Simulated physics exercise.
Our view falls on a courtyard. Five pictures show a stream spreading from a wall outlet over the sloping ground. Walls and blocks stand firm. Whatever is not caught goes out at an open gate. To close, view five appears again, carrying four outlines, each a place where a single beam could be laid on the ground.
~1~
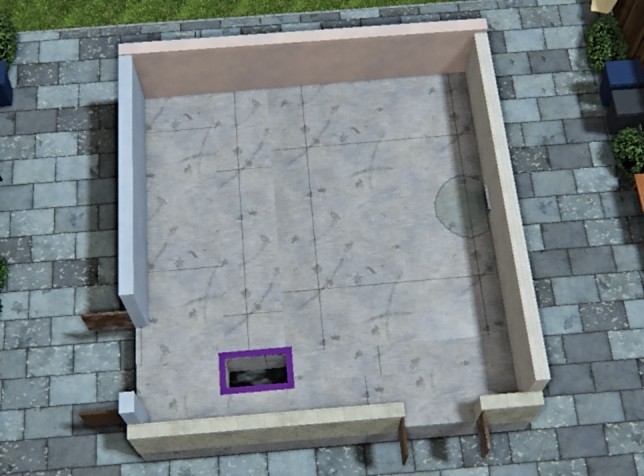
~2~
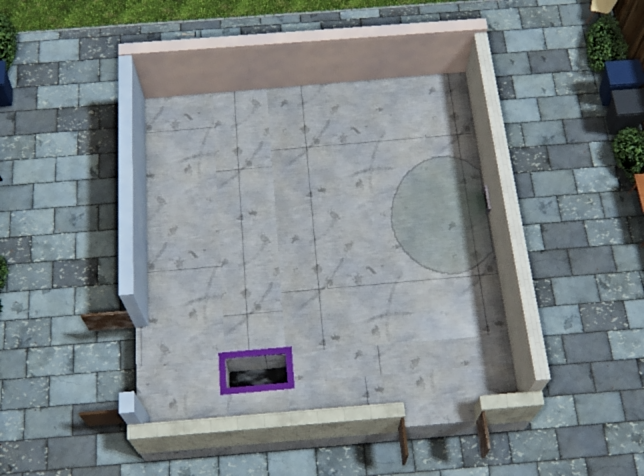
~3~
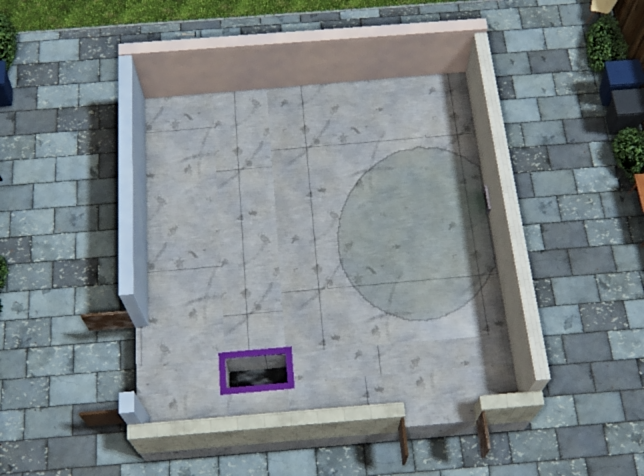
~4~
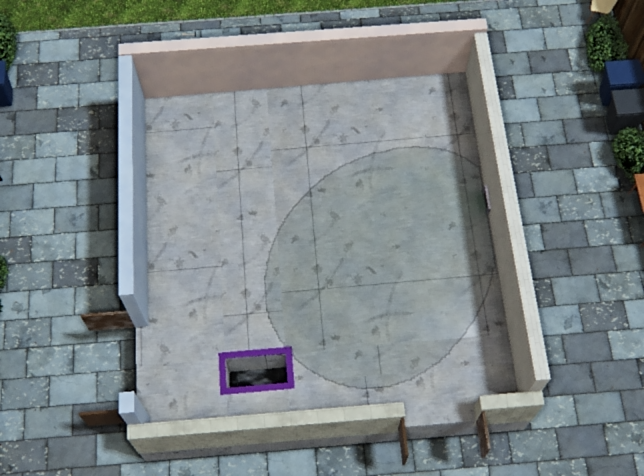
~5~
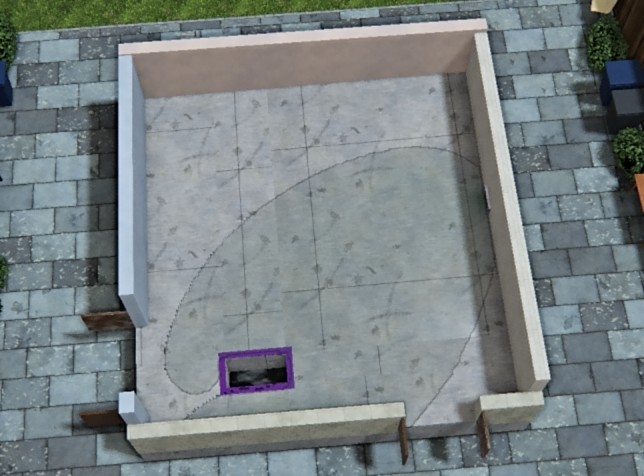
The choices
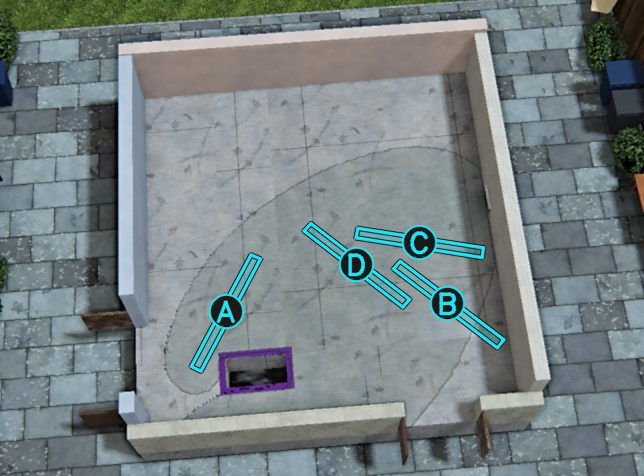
In a walled courtyard with a purple-edged drain set in its pale paved floor, a small patch of water appears beside the right wall. The patch widens steadily leftward and toward the near side, covering more of the paving, then stretches to the lower left and reaches around the drain.
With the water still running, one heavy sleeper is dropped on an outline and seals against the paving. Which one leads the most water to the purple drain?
A.
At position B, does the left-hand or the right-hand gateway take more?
More leaves on the left.
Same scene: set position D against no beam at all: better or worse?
It is worse.
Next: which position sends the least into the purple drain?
D it is.
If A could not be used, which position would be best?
Here it is position B.
In cyan, A from (196, 368) to (255, 256); B from (396, 265) to (500, 343); C from (357, 233) to (482, 252); D from (307, 227) to (406, 303).
With A, about 47 % of the stream goes into the purple drain, about 53 % out by the gates.
With B, about 34 % of the stream goes into the purple drain, about 66 % out by the gates.
With C, about 13 % of the stream goes into the purple drain, about 87 % out by the gates.
With D, about 4 % of the stream goes into the purple drain, about 96 % out by the gates.
